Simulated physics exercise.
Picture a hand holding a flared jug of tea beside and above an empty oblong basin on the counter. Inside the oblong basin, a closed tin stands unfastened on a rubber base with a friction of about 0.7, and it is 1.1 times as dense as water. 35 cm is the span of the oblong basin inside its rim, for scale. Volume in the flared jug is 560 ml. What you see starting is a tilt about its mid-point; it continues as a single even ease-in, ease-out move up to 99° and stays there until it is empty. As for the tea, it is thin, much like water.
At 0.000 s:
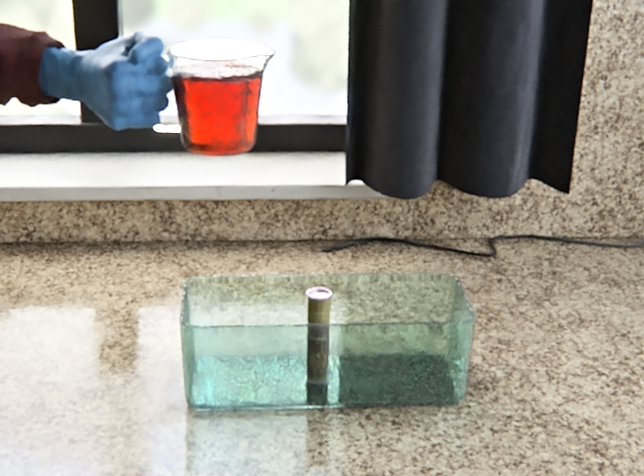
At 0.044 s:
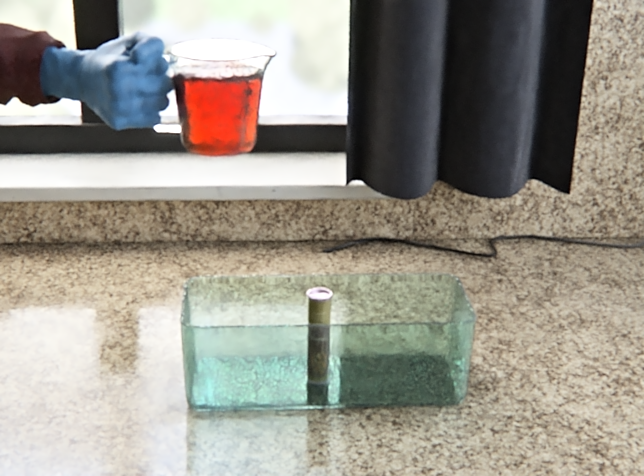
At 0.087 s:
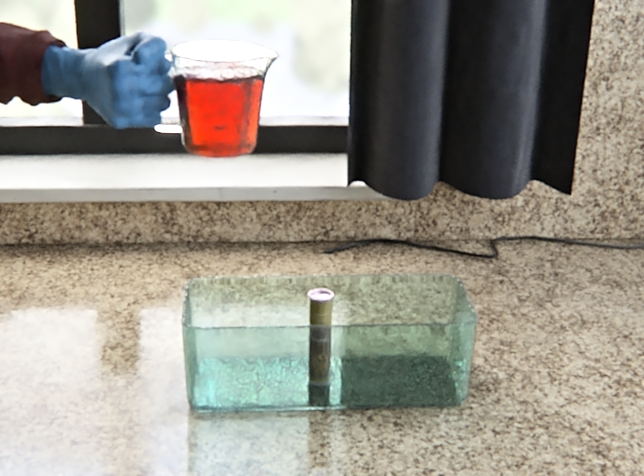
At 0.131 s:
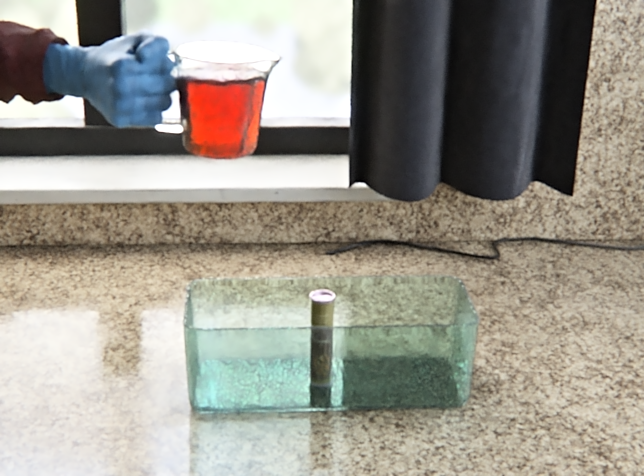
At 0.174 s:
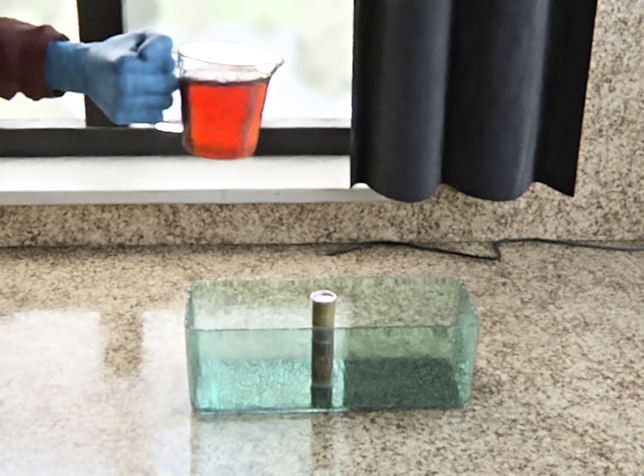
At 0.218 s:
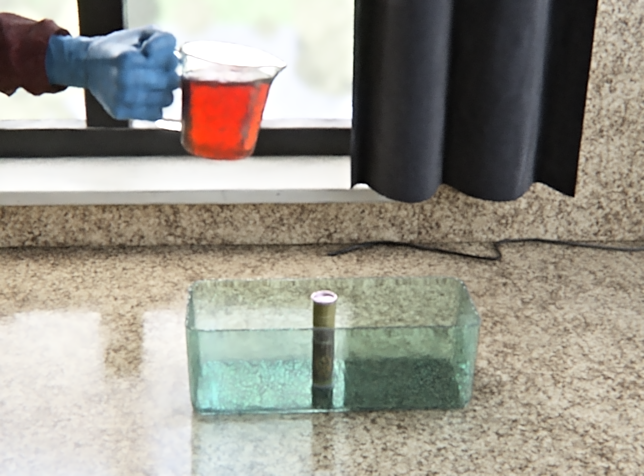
At the start, a blue-gloved hand holds a flared jug of red tea upright by a window, above a clear oblong basin with a tin standing inside it on the speckled counter. The hand stays nearly in place as the jug begins to tilt slightly to the right, ending at a gentle lean.
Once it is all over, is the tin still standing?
It rides it out.
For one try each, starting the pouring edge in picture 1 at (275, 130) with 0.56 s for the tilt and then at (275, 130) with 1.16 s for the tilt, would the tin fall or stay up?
In the first try it remains standing; in the second it remains standing.
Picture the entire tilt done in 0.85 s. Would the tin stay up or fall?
Outcome - the tin remains standing.
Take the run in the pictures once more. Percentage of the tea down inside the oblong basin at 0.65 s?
The basin holds roughly 0 in a hundred parts at that moment.
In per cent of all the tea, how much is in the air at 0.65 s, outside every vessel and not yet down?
My guess is roughly 16 %.
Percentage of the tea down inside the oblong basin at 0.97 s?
I reckon close to 34 per cent.
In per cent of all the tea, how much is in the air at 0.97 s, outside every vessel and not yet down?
Near 36 in a hundred.
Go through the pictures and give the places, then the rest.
In the first frame, tilt 0°; pouring edge (277, 51); surface from (173, 68) to (261, 69); the oblong basin's rim runs from (183, 302) to (466, 298); the tin's top is at (319, 297).
In the second frame, tilt 0°; pouring edge (278, 52); surface from (174, 68) to (262, 69).
In the third frame, tilt 1°; pouring edge (280, 54); surface from (176, 69) to (264, 70).
In the fourth frame, tilt 3°; pouring edge (283, 57); surface from (178, 71) to (266, 72).
In the fifth frame, tilt 5°; pouring edge (285, 60); surface from (181, 72) to (269, 74).
In the sixth frame, tilt 8°; pouring edge (288, 64); surface from (183, 73) to (272, 74).
By 0.65 s the tilt is 59° and 85 per cent is still to pour; the tin stands where it began.
By 0.97 s the tilt is 92° and 30 per cent is still to pour; the tin stands where it began.
By 1.30 s the tilt is 99° and 2 per cent is still to pour; the tin stands where it began.
By 1.66 s the tilt is 99° and 0 per cent is still to pour; the tin stands where it began.
At rest the tin stands where it began.
